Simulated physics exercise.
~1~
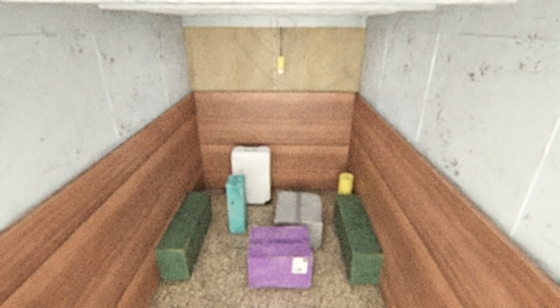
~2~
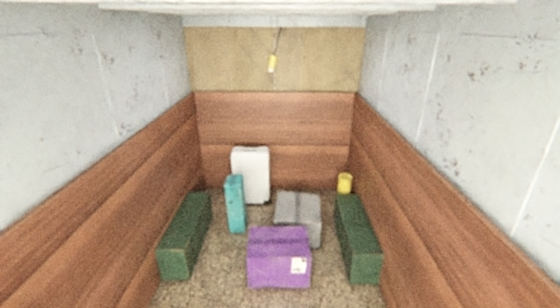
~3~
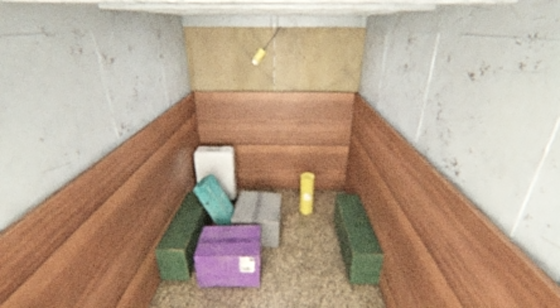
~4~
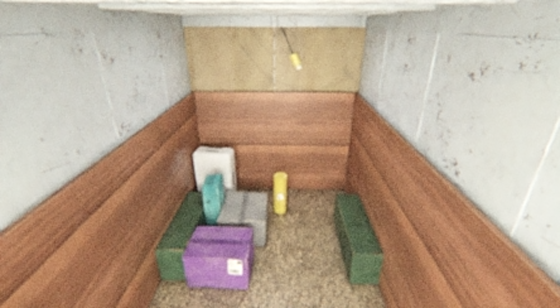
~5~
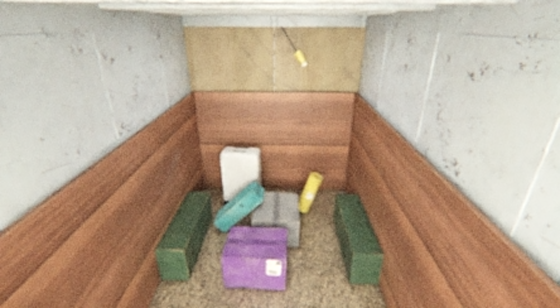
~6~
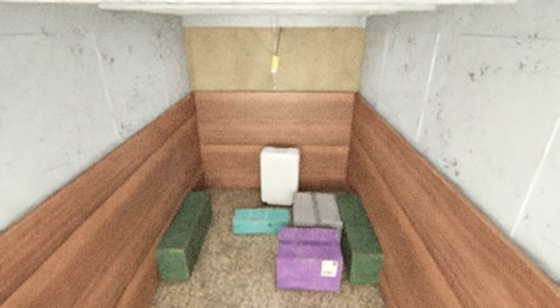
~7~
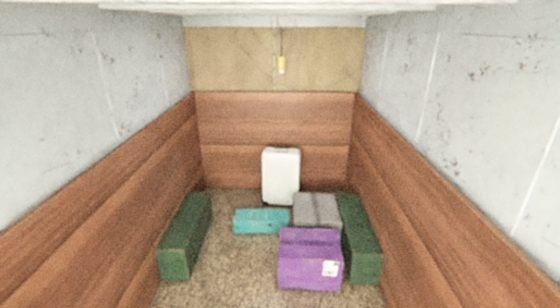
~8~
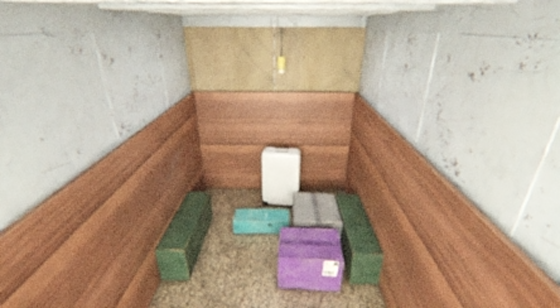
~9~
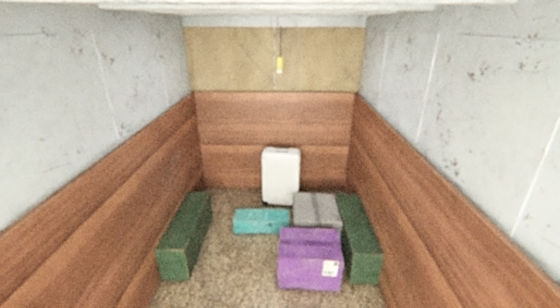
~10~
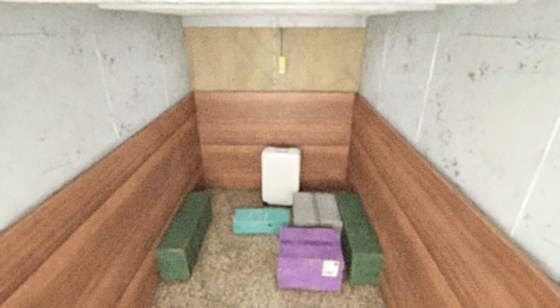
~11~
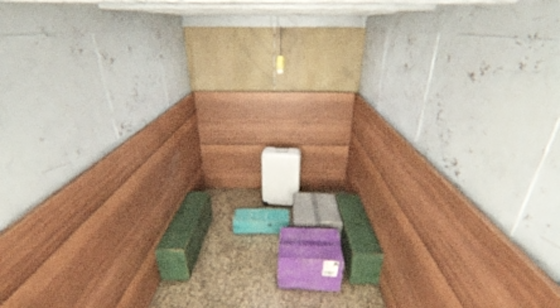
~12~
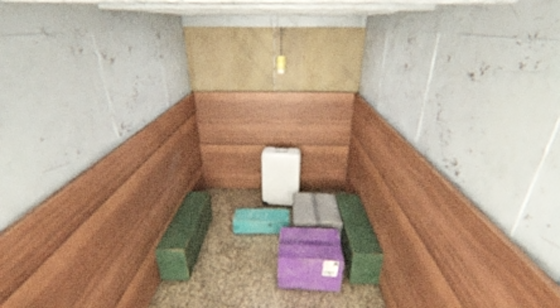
The load bay of a van, seen from behind and facing its front wall, has wood-panelled sides, green wheel boxes left and right, and a small yellow lamp hanging ahead. A white case and a turquoise box stand left of centre, with grey and purple boxes near the middle and a yellow canister at right. The lamp swings, and all five things shift left, the turquoise box leaning. Then they slide back right, the canister and turquoise box tilting. The turquoise box falls on its side and the canister drops from view. The rest settle farther right, the case still upright.
